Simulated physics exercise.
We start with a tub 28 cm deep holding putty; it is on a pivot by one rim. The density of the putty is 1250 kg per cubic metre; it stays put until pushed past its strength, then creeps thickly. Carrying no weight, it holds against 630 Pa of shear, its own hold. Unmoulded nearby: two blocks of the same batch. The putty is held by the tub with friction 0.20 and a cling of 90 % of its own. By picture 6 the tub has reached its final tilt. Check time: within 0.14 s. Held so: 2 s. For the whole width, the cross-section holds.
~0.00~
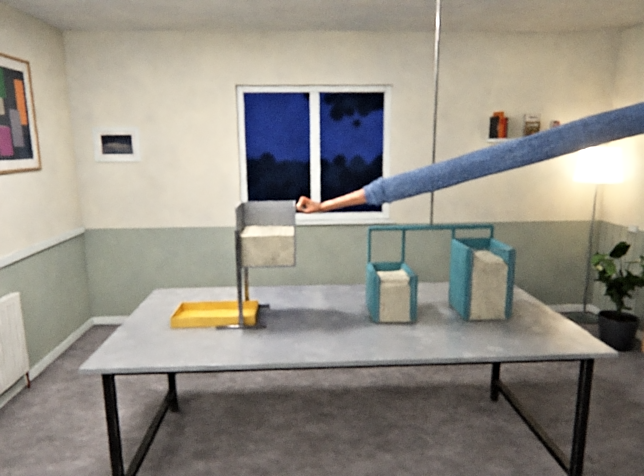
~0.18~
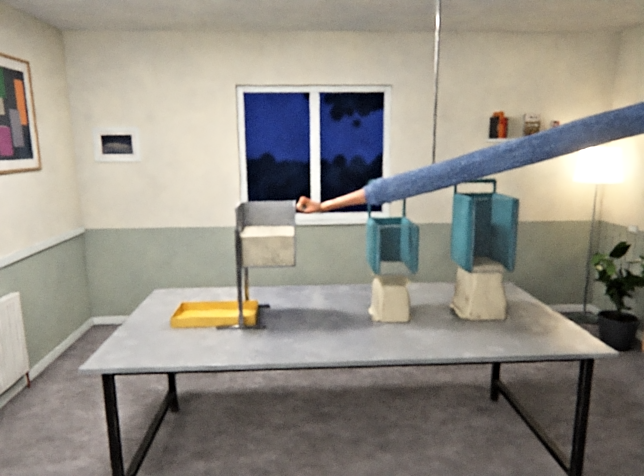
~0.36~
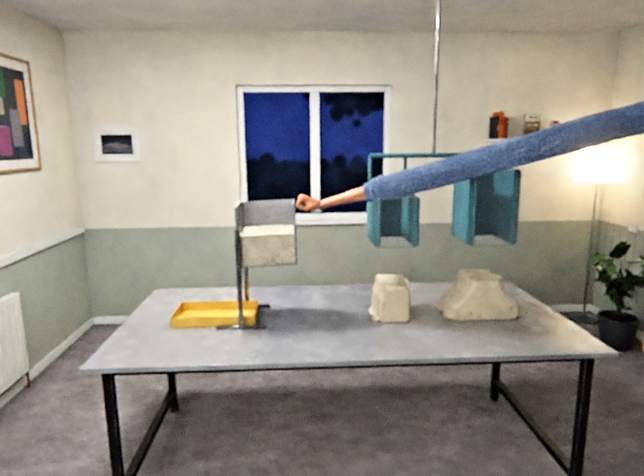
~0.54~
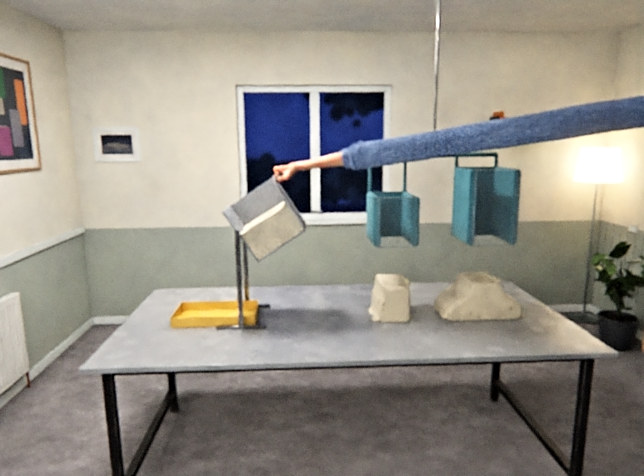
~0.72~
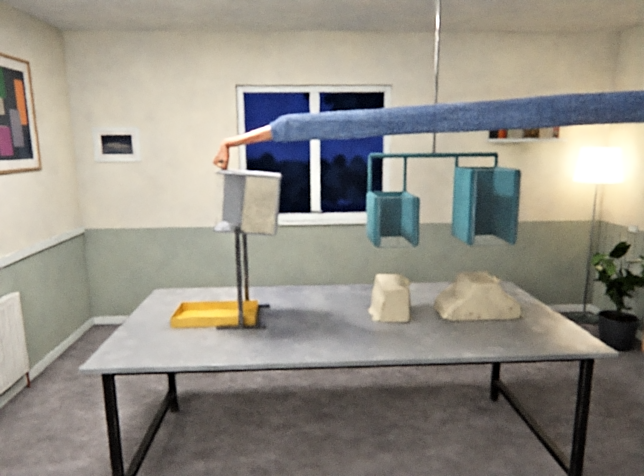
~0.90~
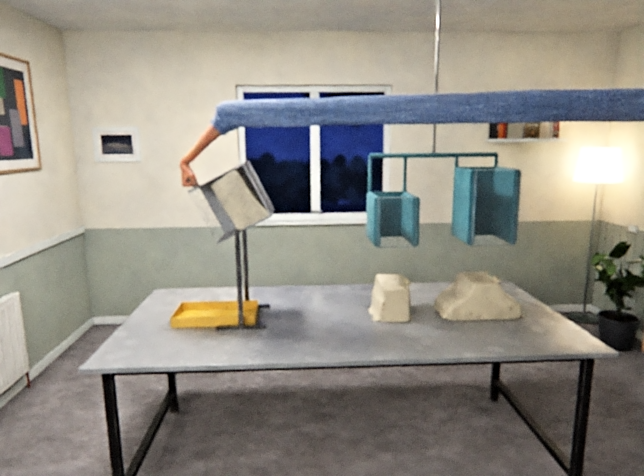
On a grey table, two teal moulds lifted off pale blocks, the right one slumping wide and low, and then a blue-sleeved arm tilted a grey tub of putty leftward past upright onto its side.
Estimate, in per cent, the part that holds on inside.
The part holding on inside is about 0 %.
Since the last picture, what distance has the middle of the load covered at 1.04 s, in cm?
I'd put the distance at about 10 centimetres.
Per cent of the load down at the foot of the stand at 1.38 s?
About 60 per cent.
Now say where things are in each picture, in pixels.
The first frame shows handle-side rim at (293, 207), tilt 0 degrees; highest point of the putty at (268, 235); test blocks 20 cm, 30 cm high (left to right).
The second frame shows handle-side rim at (293, 207), tilt 0 degrees; highest point of the putty at (268, 235); test blocks 19 cm, 27 cm high (left to right).
The third frame shows handle-side rim at (292, 205), tilt 2 degrees; highest point of the putty at (291, 233); test blocks 19 cm, 20 cm high (left to right).
The fourth frame shows handle-side rim at (270, 181), tilt 33 degrees; highest point of the putty at (285, 206); test blocks 19 cm, 19 cm high (left to right).
The fifth frame shows handle-side rim at (216, 174), tilt 85 degrees; highest point of the putty at (250, 177); test blocks 19 cm, 19 cm high (left to right).
The sixth frame shows handle-side rim at (189, 193), tilt 116 degrees; highest point of the putty at (237, 170); test blocks 19 cm, 19 cm high (left to right).
By 1.04 s, the tub is at 116 degrees and holds 97 %.
By 1.21 s, the tub is at 116 degrees and holds 33 %.
By 1.38 s, the tub is at 116 degrees and holds 0 %.
By 1.55 s, the tub is at 116 degrees and holds 0 %.
By 2.90 s, at the end, the tub is at 116 degrees and holds 0 %.
